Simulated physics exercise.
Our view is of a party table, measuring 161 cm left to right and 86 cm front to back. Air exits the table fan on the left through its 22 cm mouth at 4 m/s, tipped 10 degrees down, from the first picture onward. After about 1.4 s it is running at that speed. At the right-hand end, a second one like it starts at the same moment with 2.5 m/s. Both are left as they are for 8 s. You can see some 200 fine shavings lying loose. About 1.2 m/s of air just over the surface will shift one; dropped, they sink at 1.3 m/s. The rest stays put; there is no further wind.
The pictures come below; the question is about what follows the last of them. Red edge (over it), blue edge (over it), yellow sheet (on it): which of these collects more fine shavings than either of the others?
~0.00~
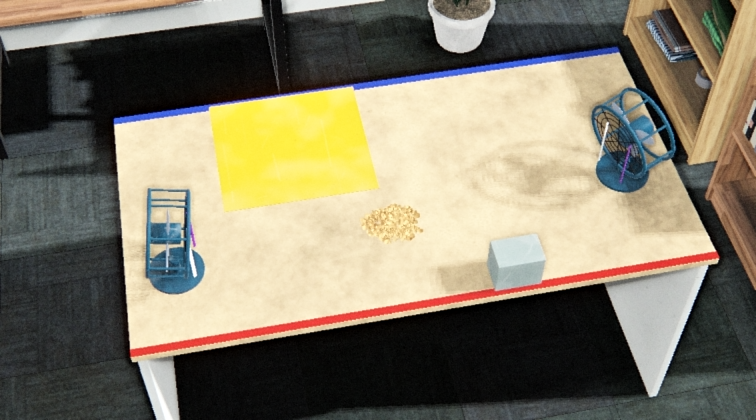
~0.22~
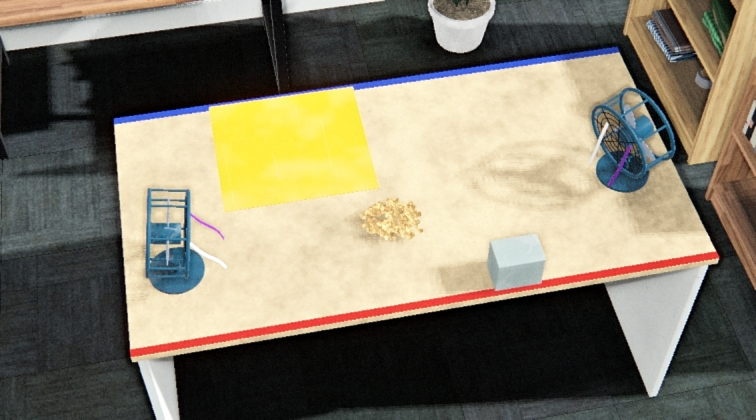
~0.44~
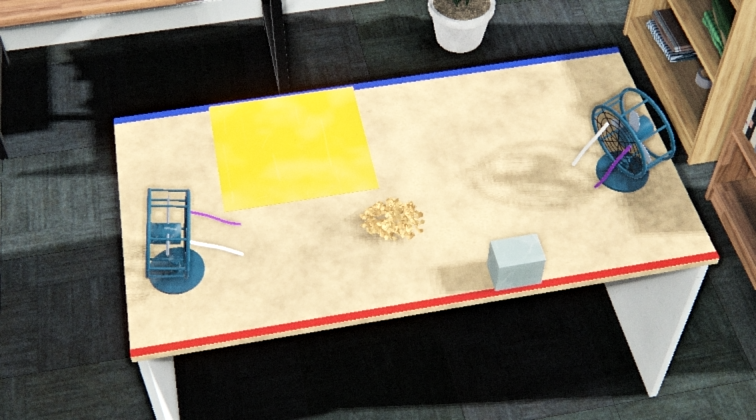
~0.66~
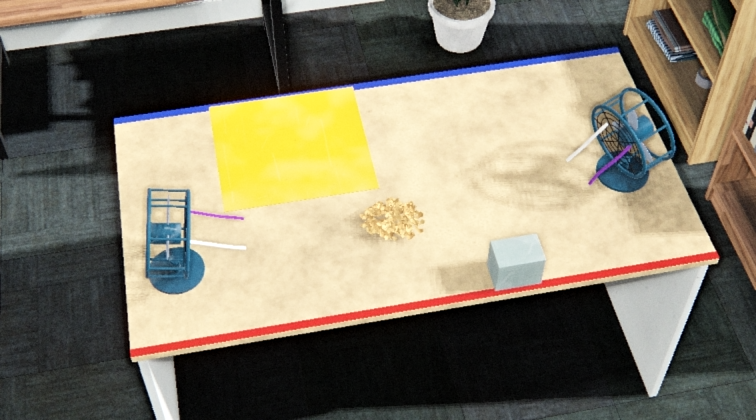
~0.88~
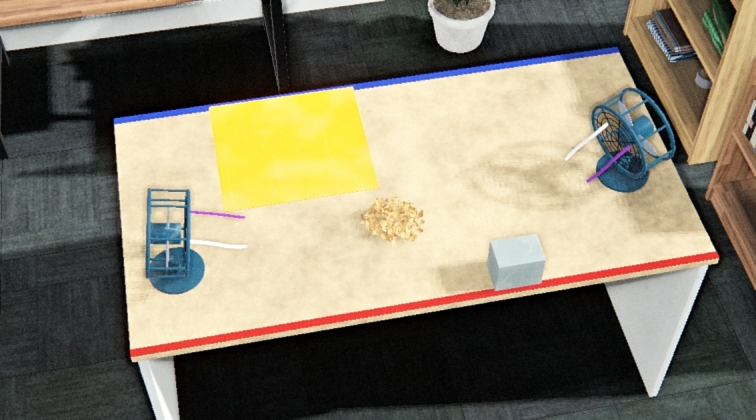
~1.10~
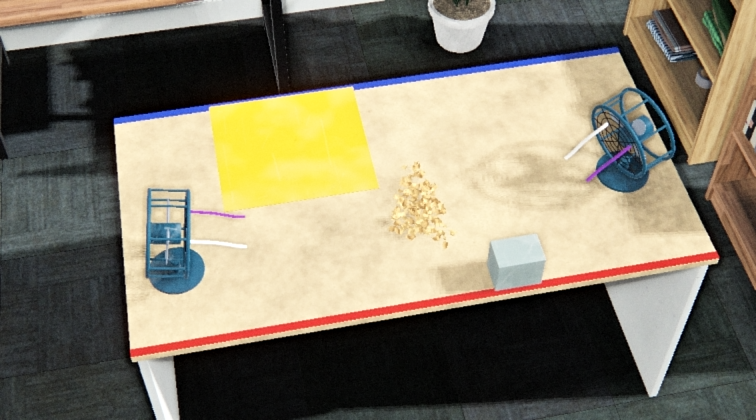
The colour that collects the most is blue.
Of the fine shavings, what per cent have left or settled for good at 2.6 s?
Close to 100 % of them.
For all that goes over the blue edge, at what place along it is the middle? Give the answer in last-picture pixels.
At roughly pixel (462, 69).
After 1.6 s the count stands so, 1 % are over the red edge, 56 % over the blue edge and 0 % on the yellow sheet; the middle of those left on the top is near (517, 92).
After 2.6 s the count stands so, 4 % are over the red edge, 94 % over the blue edge and 0 % on the yellow sheet.
After 4.4 s the count stands so, 4 % are over the red edge, 95 % over the blue edge and 0 % on the yellow sheet.
After 8.0 s, at the end, 4 % are over the red edge, 95 % over the blue edge and 0 % on the yellow sheet.
